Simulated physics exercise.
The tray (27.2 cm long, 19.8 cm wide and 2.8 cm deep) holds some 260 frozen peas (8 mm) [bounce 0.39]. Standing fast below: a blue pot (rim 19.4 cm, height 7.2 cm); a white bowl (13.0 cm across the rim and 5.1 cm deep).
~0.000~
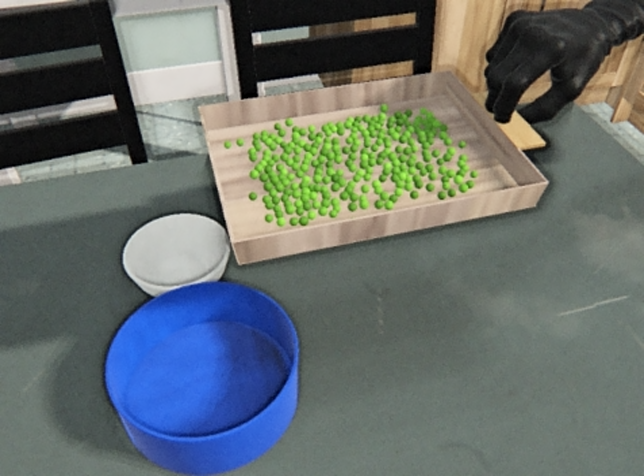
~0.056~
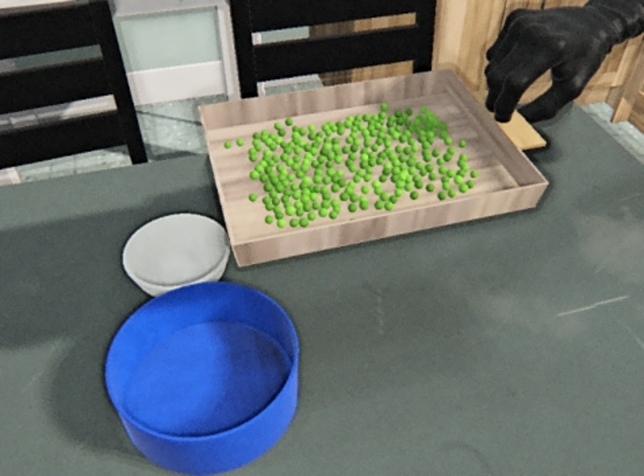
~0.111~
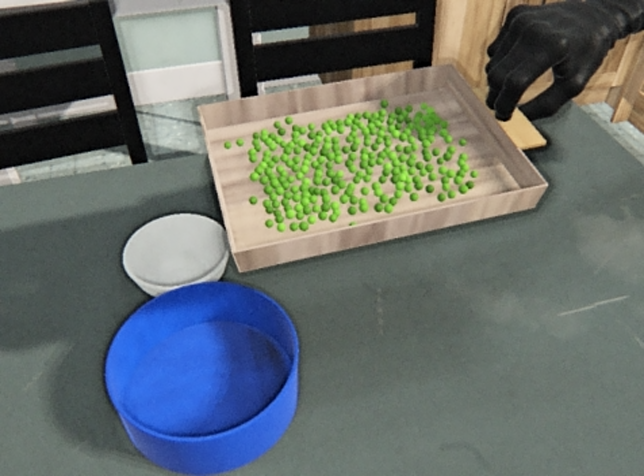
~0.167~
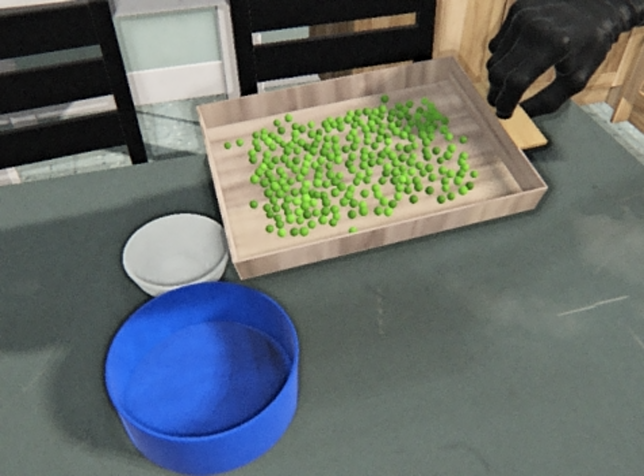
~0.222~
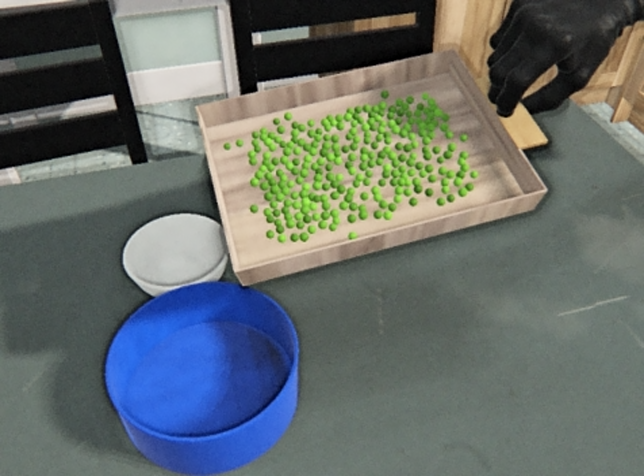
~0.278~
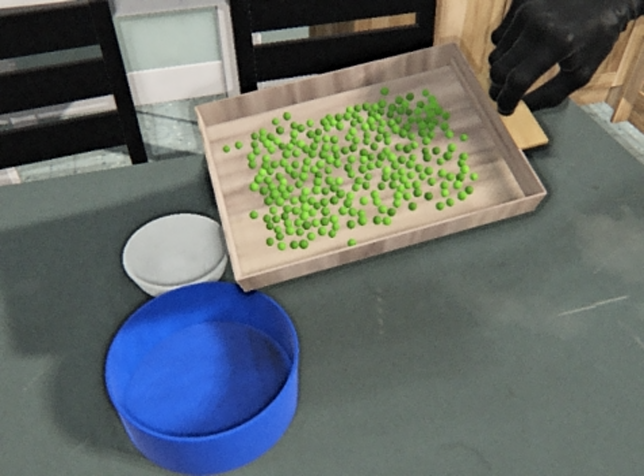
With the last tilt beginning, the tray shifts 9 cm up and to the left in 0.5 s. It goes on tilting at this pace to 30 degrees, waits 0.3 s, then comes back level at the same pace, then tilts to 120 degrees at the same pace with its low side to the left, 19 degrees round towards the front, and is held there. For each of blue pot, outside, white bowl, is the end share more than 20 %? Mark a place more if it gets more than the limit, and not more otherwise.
Blue pot: More, outside everything: More, white bowl: Not more.
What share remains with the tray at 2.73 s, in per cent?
I'd guess close to 100 in a hundred are still on the tray.
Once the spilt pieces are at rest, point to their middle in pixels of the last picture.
(312, 333).
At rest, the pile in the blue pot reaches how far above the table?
Roughly 1.5 cm.
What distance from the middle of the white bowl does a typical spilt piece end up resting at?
That comes to some 20 cm from the centre.
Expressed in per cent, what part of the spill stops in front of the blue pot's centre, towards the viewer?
About 20 percent.
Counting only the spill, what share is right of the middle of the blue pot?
Roughly 100 percent.
After 1.22 s, tilt 9 degrees; tray 100 %; middle of all pieces on or above the table near (334, 212).
After 2.01 s, tilt 37 degrees; tray 100 %; middle of all pieces on or above the table near (256, 212).
After 2.73 s, tilt 87 degrees; tray 100 %; middle of all pieces on or above the table near (279, 233).
After 3.43 s, tilt 120 degrees; outside 50 %, blue pot 50 %; middle of all pieces on or above the table near (269, 356).
At rest (3.9 s), tray 0 %, outside 50 %, white bowl 0 %, blue pot 50 %.
